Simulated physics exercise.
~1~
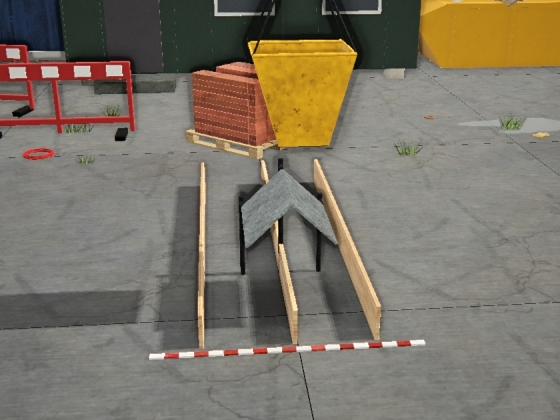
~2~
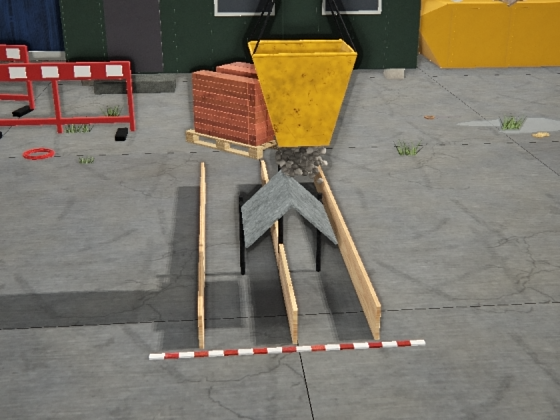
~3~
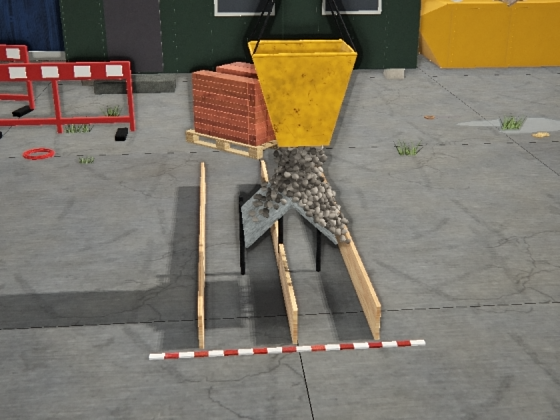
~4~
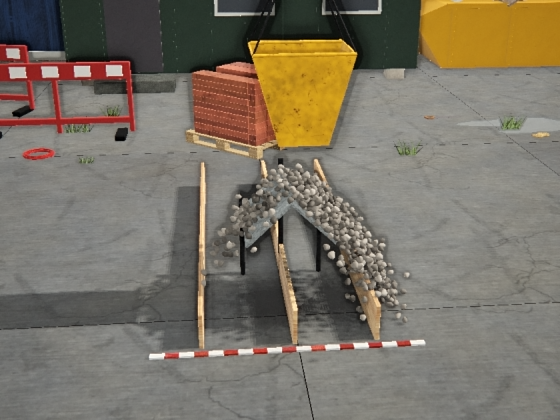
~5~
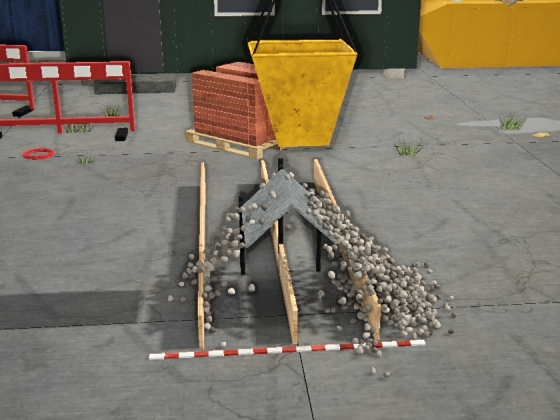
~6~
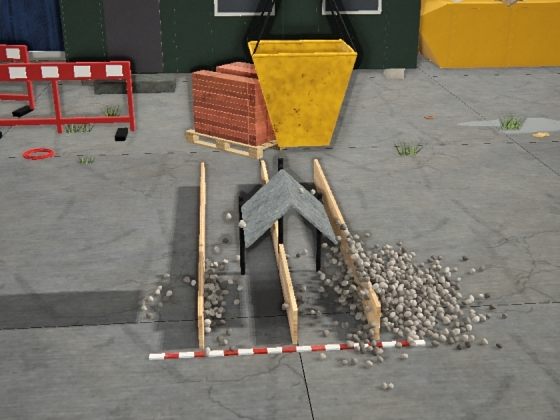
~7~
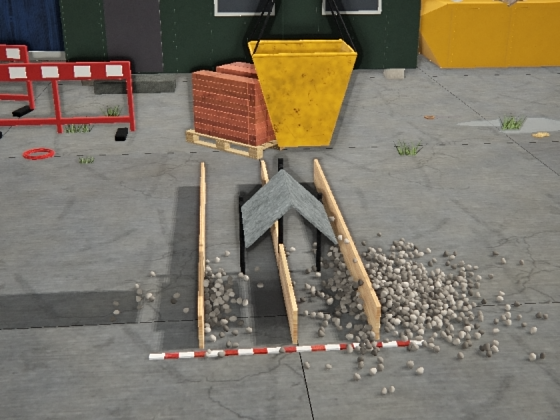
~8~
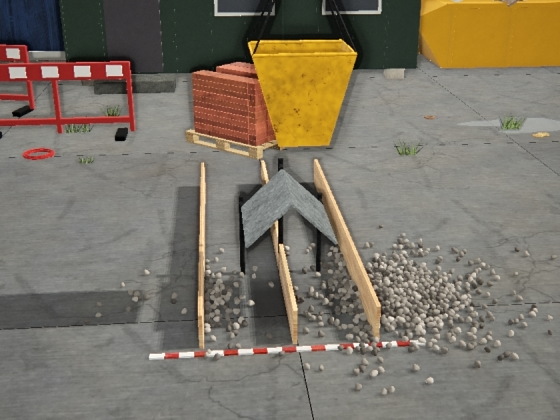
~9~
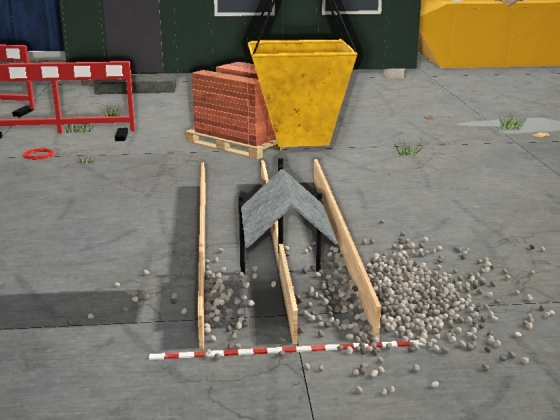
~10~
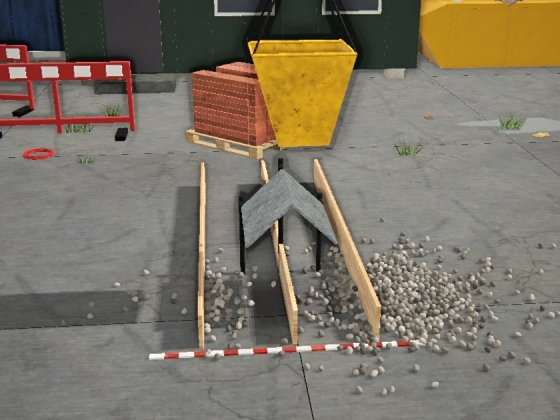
A yellow crane skip hangs still over a grey paved yard, seen from above and in front, with stacked red bricks and red-and-white barriers behind it to the left. Beneath it stand a fixed, peaked grey steel plate and three wooden boards forming two bays, with a red-and-white striped staff lying in front. Grey-brown stones pour from the skip's bottom onto the steel and slide mostly down its right slope. Many spill past the right board, while fewer drop left. The stones settle with most heaped right of the bays, some in each bay and a few strays farther left.
